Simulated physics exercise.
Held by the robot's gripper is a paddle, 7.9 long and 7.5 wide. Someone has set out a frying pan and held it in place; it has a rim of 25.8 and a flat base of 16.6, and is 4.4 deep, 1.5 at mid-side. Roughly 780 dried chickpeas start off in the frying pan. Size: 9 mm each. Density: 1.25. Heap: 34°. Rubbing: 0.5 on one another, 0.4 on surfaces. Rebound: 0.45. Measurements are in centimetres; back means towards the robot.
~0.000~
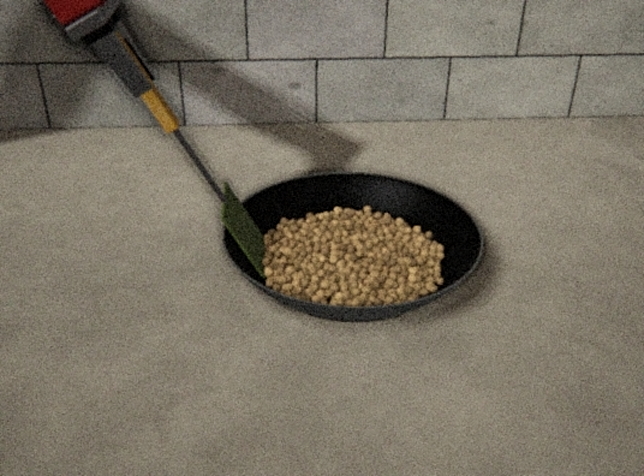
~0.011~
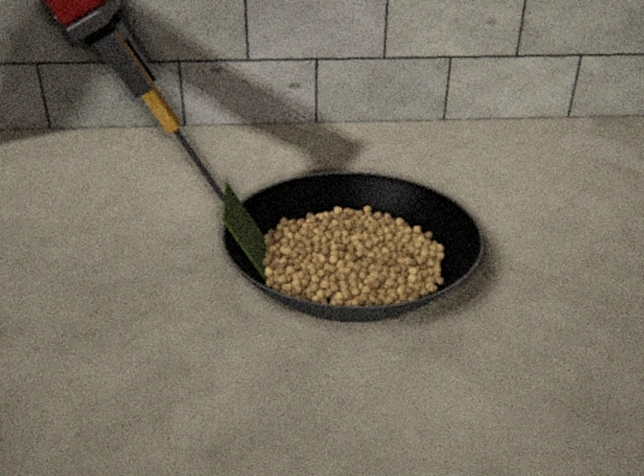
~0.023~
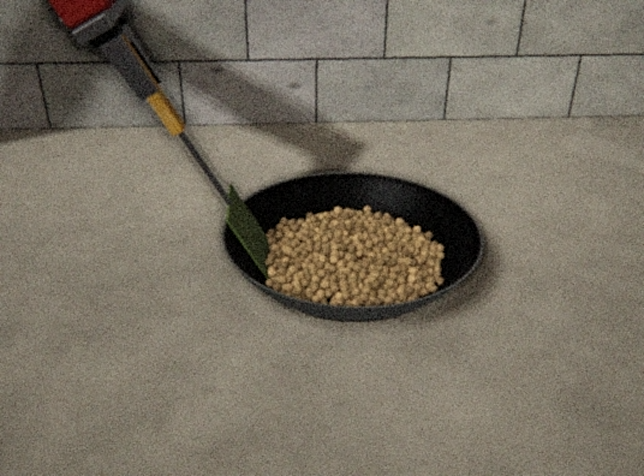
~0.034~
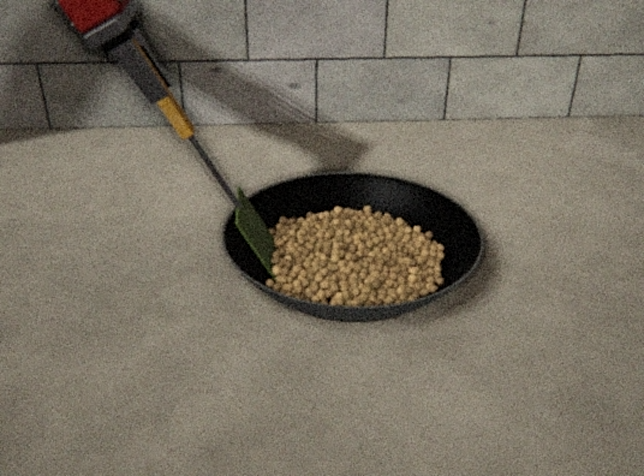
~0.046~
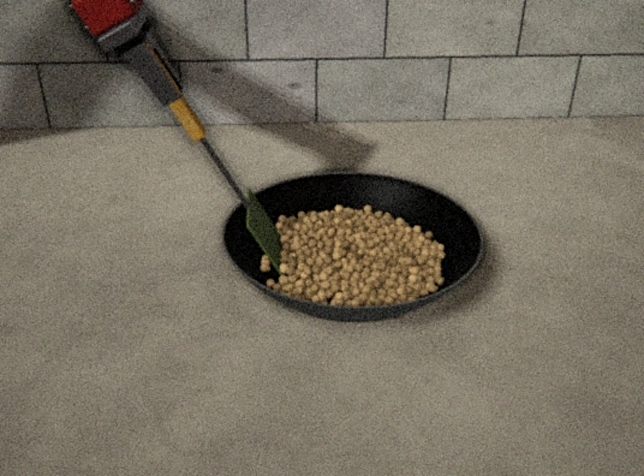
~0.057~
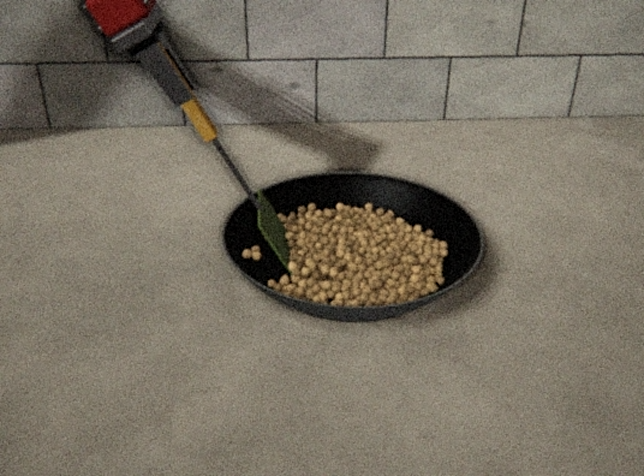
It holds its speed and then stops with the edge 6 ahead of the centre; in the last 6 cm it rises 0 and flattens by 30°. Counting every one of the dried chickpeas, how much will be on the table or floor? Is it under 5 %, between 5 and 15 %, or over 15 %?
It is under 5 %.
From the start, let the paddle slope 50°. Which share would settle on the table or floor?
It would then be close to 0 %.
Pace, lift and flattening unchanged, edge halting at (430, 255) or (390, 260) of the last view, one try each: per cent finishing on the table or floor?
Estimates, in order: 15 % and 0 %.
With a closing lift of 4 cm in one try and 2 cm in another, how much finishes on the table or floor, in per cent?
I'd say close to 5 percent for the first and close to 5 percent for the second.
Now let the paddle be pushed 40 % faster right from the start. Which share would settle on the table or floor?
About 5 per cent.
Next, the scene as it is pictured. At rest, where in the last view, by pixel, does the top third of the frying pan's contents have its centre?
The centre sits close to (434, 239).
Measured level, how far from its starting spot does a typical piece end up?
The value is roughly 4 cm.
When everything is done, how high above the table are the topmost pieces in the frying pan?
Top of the heap: Roughly 5.5 cm above the table top.
After 0.10 s, sloping 62°, highest piece 9 above the table; 776 in the frying pan, 2 on the blade or in flight.
After 0.14 s, sloping 51°, highest piece 12 above the table; 772 in the frying pan, 6 on the blade or in flight.
After 0.36 s, sloping 32°, highest piece 5 above the table; 755 in the frying pan, 23 on the table or floor.
After 1.41 s, sloping 32°, highest piece 5 above the table; 755 in the frying pan, 23 on the table or floor.
At rest, 755 in the frying pan, 23 on the table or floor. That is 3 % on the table or floor.
